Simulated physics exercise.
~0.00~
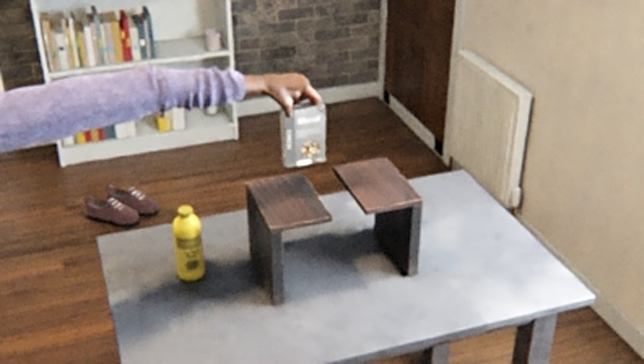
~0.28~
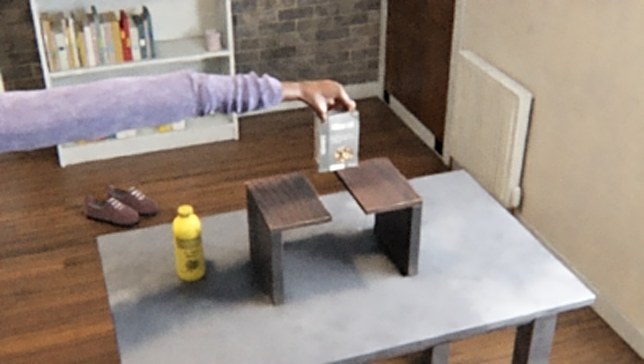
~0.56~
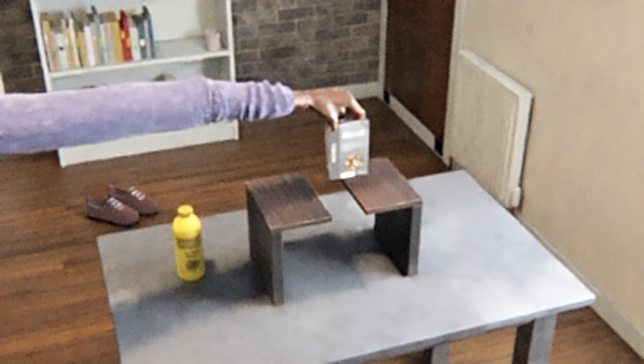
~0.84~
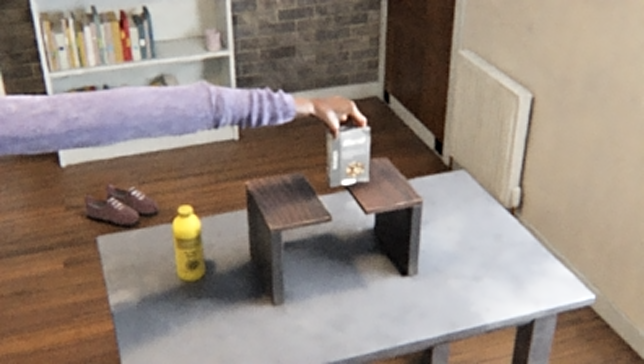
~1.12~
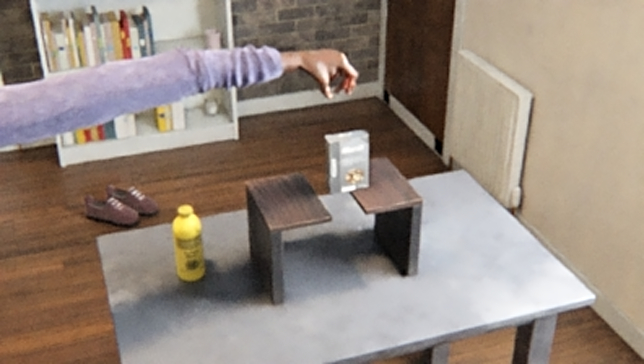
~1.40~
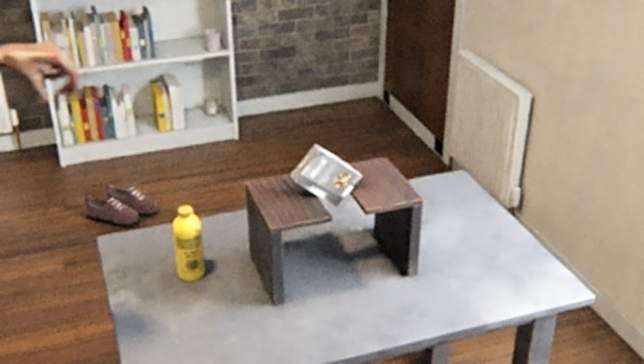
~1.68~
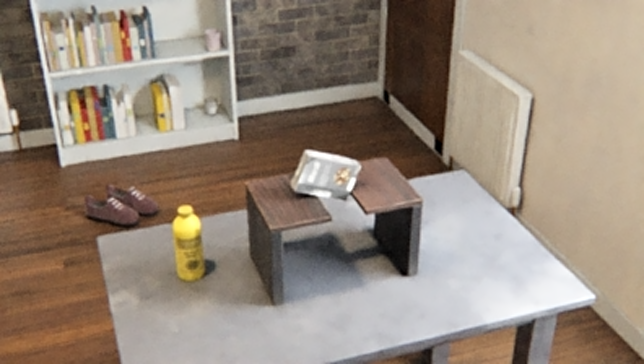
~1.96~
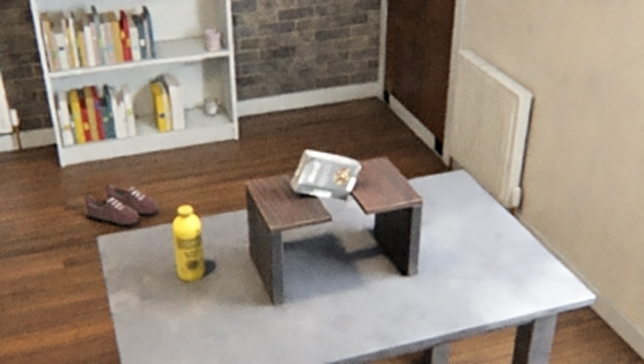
A grey packet, released by a hand, tips left and rests across two dark supports.
